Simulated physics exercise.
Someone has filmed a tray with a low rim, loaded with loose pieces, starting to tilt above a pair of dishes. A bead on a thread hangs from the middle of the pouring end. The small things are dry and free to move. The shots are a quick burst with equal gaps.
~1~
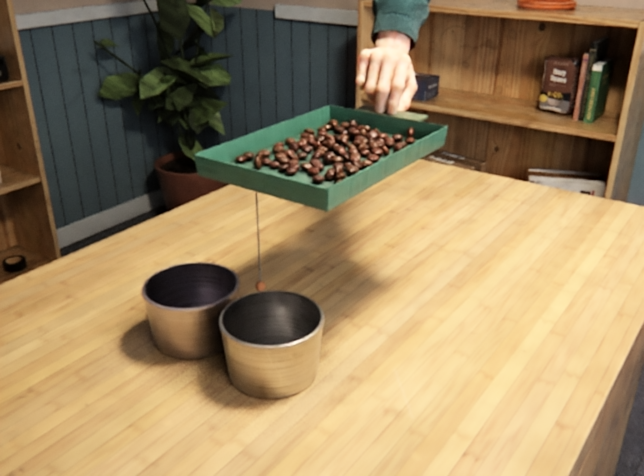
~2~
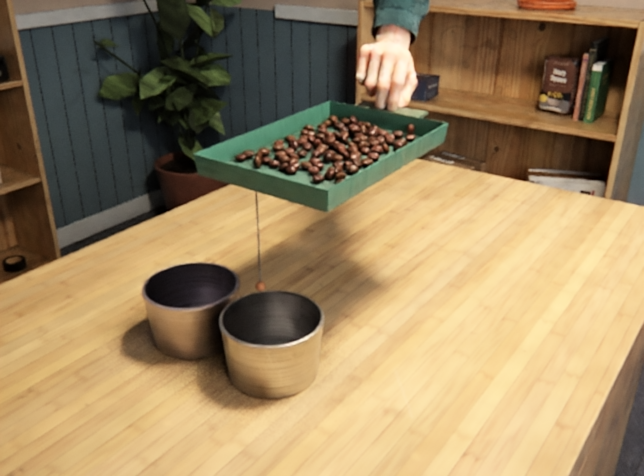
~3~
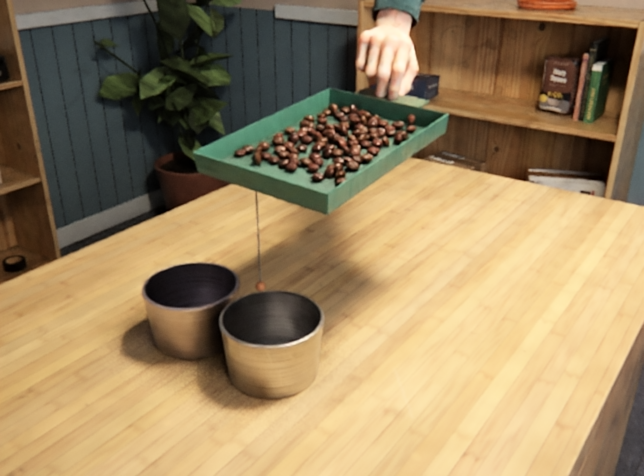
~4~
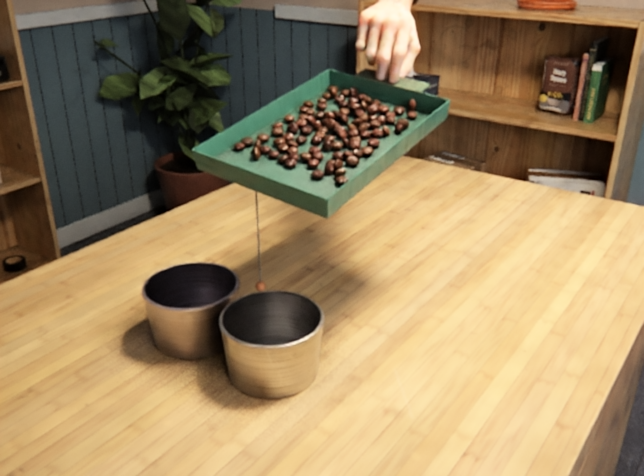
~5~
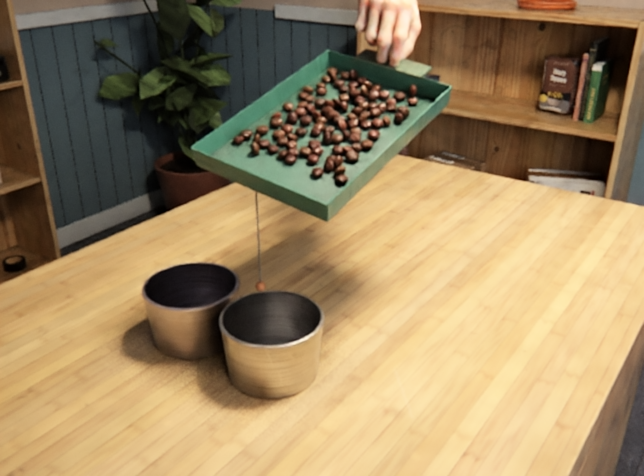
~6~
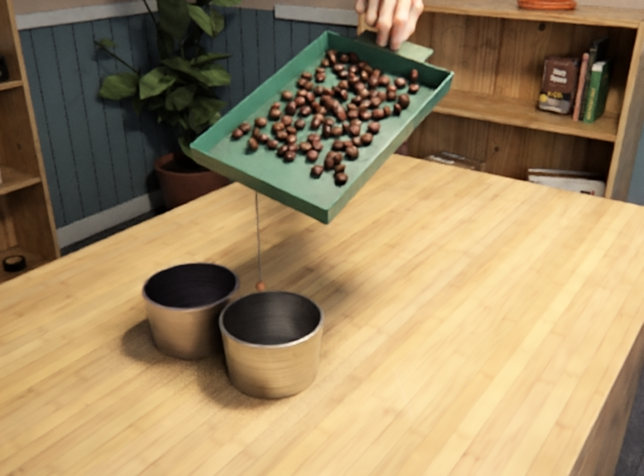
In the video, a hand gradually raises the back of a green tray of small brown pieces above two metallic dishes on a wooden table, tilting it toward the front right corner while the dishes and hanging bead stay still.
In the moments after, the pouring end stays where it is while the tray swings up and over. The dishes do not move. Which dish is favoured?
The right-hand one ends fuller.
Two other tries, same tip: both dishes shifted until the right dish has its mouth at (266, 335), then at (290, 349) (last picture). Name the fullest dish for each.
First the right one, then the right dish.
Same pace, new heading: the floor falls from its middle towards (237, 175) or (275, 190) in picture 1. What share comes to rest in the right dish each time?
Near 0 % and 40 %.
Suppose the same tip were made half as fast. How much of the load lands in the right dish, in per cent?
Near 40 %.
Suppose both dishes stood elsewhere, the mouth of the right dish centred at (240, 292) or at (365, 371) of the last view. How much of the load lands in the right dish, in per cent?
The first gives 0 %, the second 10 %.
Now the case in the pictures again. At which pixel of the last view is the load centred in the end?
Around (294, 390).
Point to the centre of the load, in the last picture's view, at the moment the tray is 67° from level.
Near (316, 183).
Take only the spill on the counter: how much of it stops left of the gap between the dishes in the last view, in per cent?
About 20 per cent.
Just after the last frame, tray tipped steeply; almost all on the tray; just a few in the air.
A moment on, tray tipped past a quarter turn; roughly a third on the tray; about a tenth in the right dish; roughly a third outside both; about a tenth in the air.
Further on, tray tipped past a quarter turn; roughly a third in the right dish; roughly two thirds outside both.
When it is over, tray tipped past a quarter turn; roughly a third in the right dish; not one in the left dish; roughly two thirds outside both.
